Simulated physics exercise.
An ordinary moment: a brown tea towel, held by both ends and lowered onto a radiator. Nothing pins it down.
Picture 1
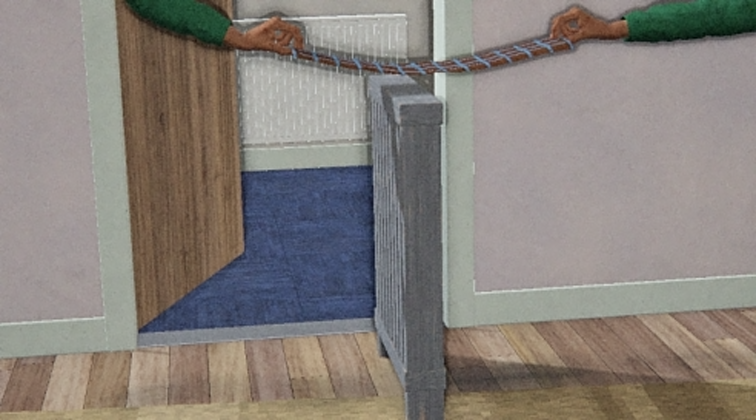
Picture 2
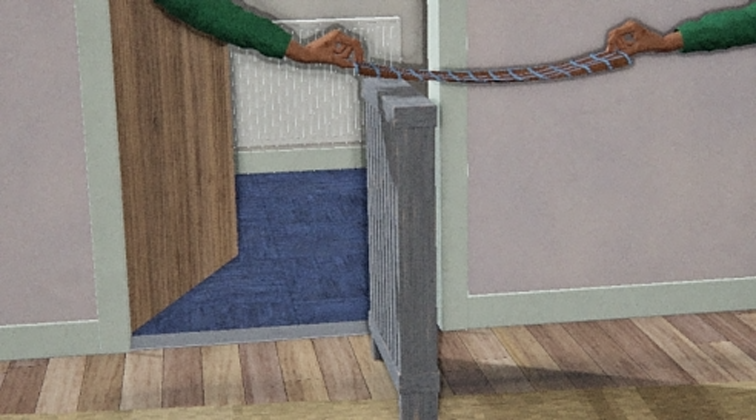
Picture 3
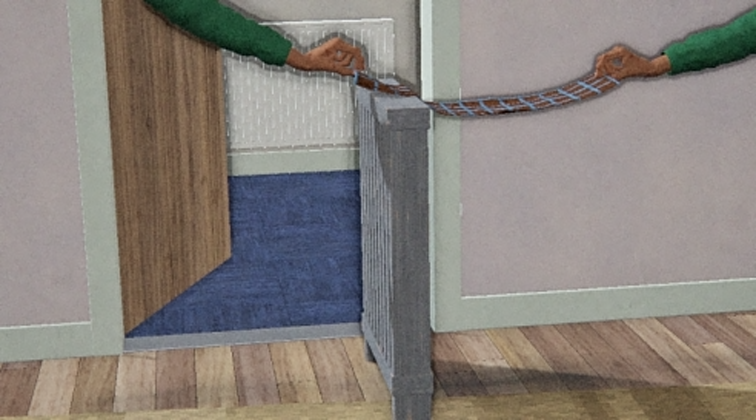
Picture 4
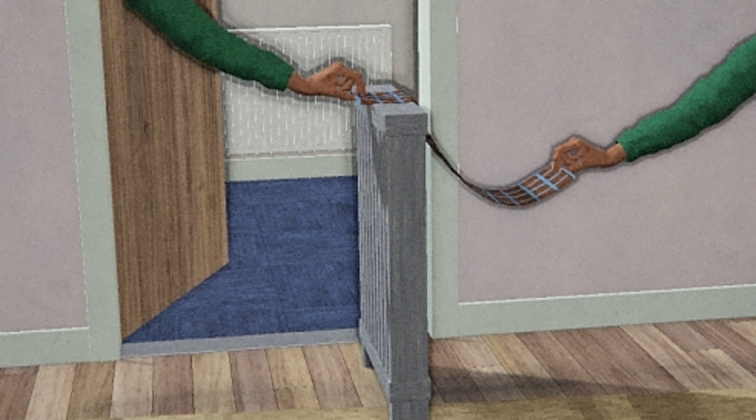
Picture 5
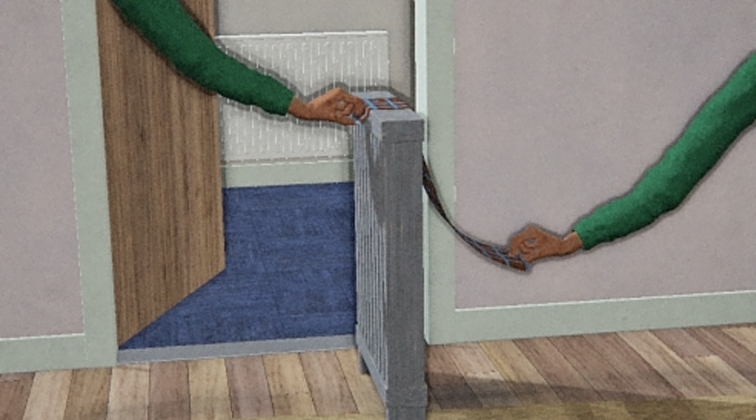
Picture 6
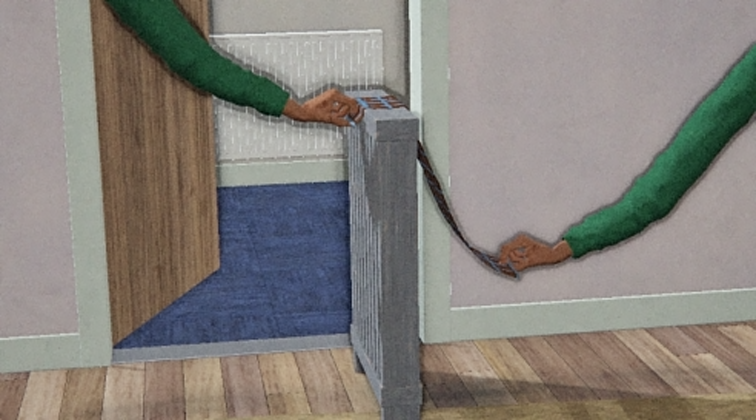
A brown tea towel with pale blue lines, held at both ends by two green-sleeved arms, is lowered across the top of a grey radiator; the right hand then pulls its end well down the right side.
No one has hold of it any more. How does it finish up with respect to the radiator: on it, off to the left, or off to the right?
It finishes off to the right.
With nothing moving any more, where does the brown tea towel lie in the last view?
(435, 396), more or less.
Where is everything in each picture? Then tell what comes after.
In the first frame, left end (300, 59); right end (569, 49); top of the radiator (422, 108).
In the second frame, left end (361, 75); right end (628, 65).
In the third frame, left end (359, 86); right end (616, 85); top of the radiator (409, 112).
In the fourth frame, left end (365, 104); right end (572, 180).
In the fifth frame, left end (363, 121); right end (524, 271).
In the sixth frame, left end (358, 122); right end (515, 277); far more of it on the right.
Then, 0.24 s later than the last view, tea towel sliding right.
Then, 0.44 s later than the last view, tea towel clear of the top and falling near (431, 322).
Then, 0.66 s later than the last view, tea towel in a heap on the floor near (434, 394).
Finally, tea towel in a heap on the floor near (435, 396). The brown tea towel runs off to the right.
